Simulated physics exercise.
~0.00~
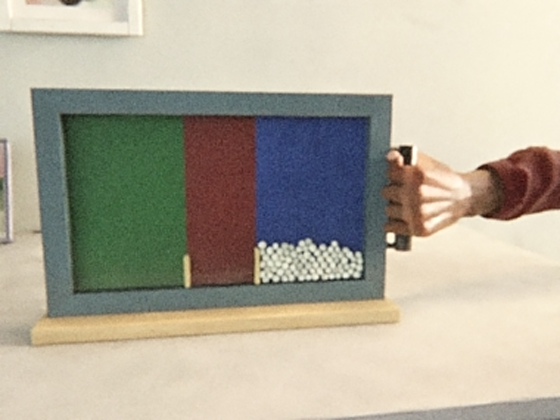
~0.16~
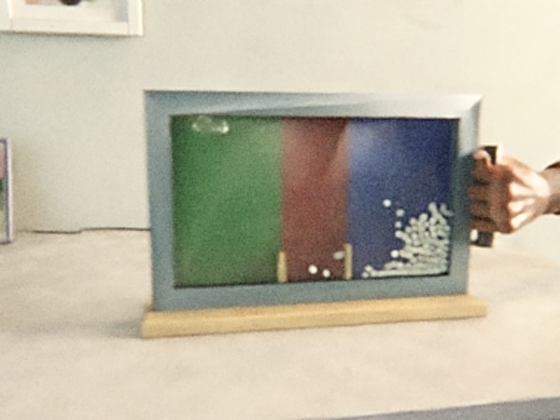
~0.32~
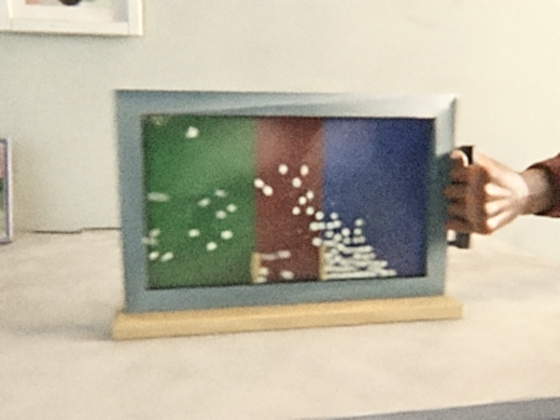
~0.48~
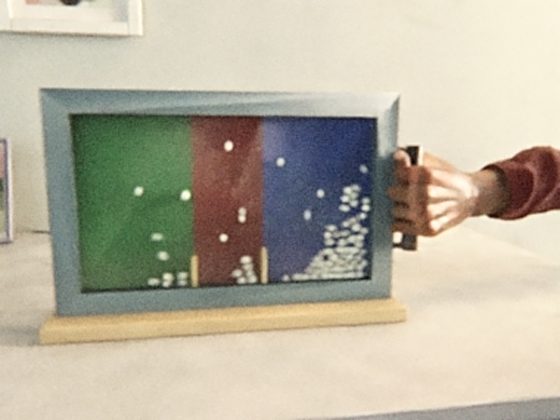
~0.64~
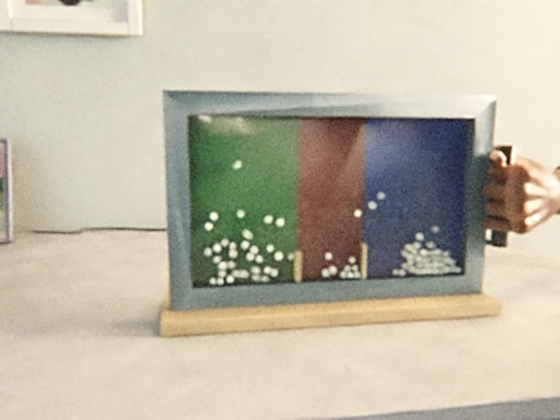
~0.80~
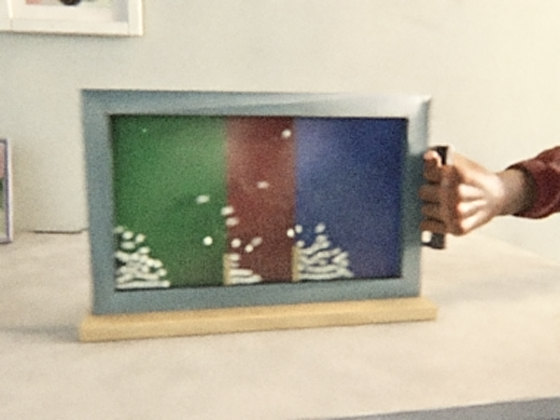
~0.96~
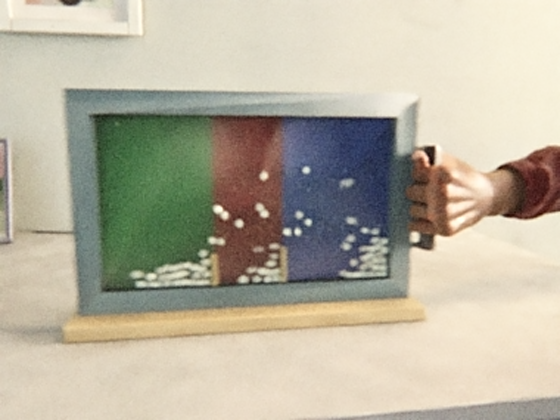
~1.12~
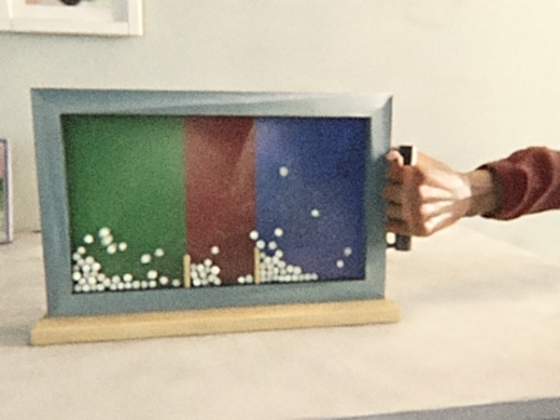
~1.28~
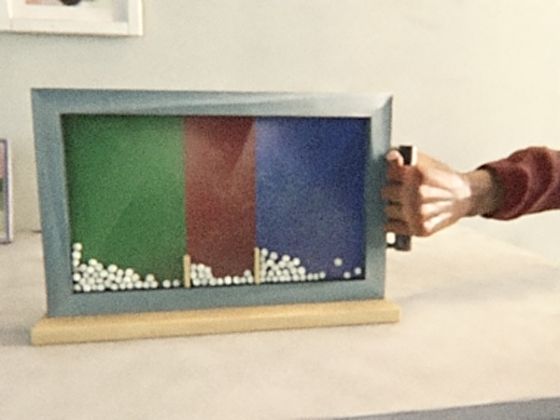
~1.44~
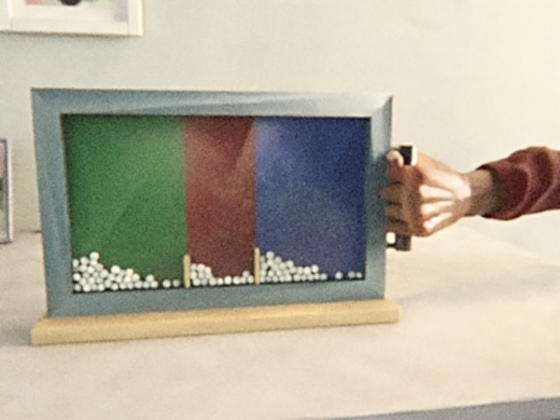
A hand shakes an upright case sideways until its white beads settle across three coloured strips.
